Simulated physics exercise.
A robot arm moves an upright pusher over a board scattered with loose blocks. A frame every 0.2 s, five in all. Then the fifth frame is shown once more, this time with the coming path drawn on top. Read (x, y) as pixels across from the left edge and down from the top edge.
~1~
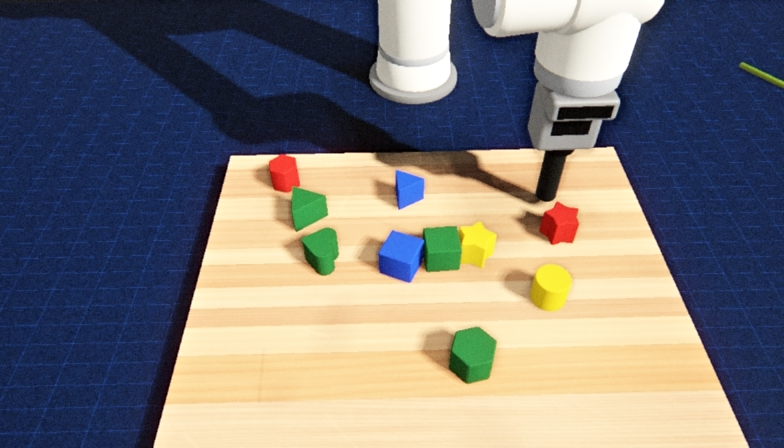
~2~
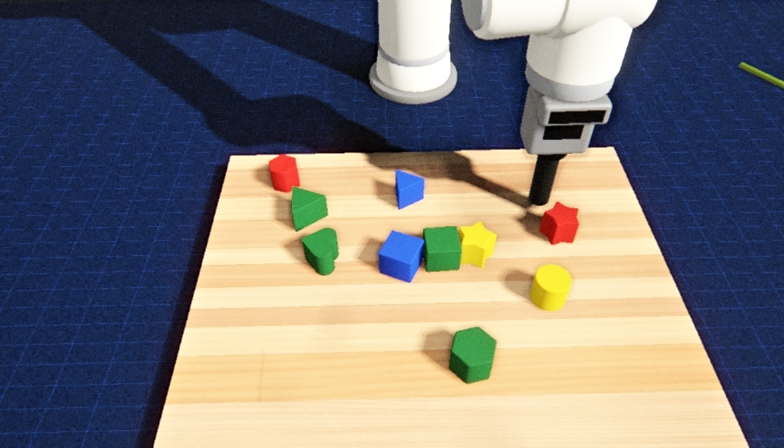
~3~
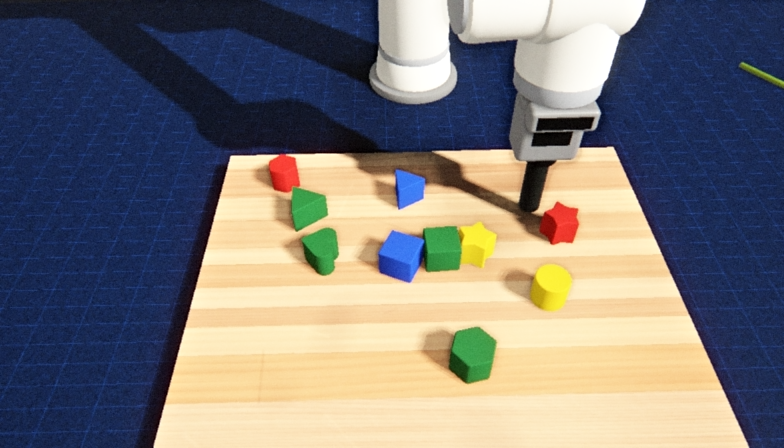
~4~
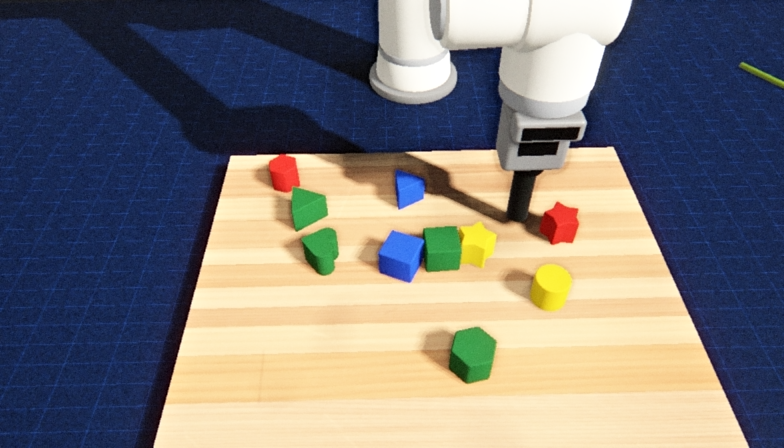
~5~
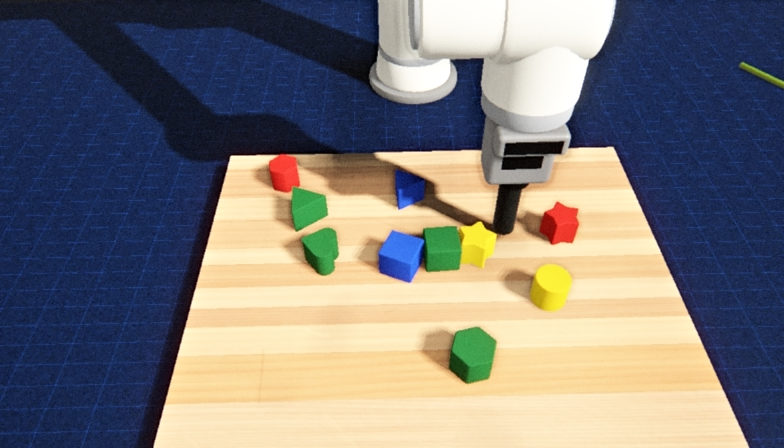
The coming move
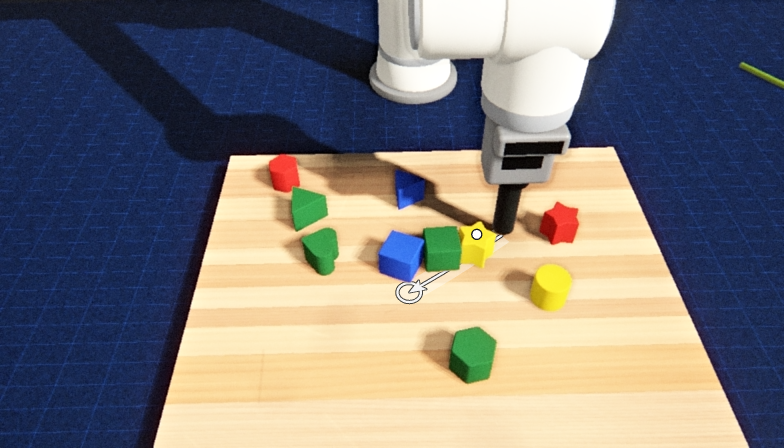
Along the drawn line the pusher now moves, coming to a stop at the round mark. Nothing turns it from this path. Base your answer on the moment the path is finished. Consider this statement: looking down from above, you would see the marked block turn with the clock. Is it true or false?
The statement is true.
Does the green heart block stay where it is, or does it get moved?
It is moved off its spot.
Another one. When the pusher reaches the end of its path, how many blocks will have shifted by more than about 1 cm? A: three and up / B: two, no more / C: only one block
Letter A.
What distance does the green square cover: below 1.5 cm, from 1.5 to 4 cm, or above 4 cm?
It goes a long way, over 4 cm.
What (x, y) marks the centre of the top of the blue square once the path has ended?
It will end up at (313, 258).
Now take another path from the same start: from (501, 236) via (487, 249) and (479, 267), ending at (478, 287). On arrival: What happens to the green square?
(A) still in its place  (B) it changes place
B.
Path on the board, from (501, 236) directly to (409, 292); the dot is on the yellow star block.
The first path, step by step. One third of the way, pusher (473, 247); blue square (381, 251); green square (420, 243), turned 10° clockwise; yellow star block (454, 246).
Two thirds of the way, pusher (442, 266); blue square (345, 256); green square (385, 254), turned 25° clockwise; yellow star block (418, 263), turned 25° clockwise.
At the end, pusher (409, 285); green heart block (298, 236), turned 30° clockwise; blue square (313, 258); green square (352, 263), turned 40° clockwise; yellow star block (380, 279), turned 35° clockwise.
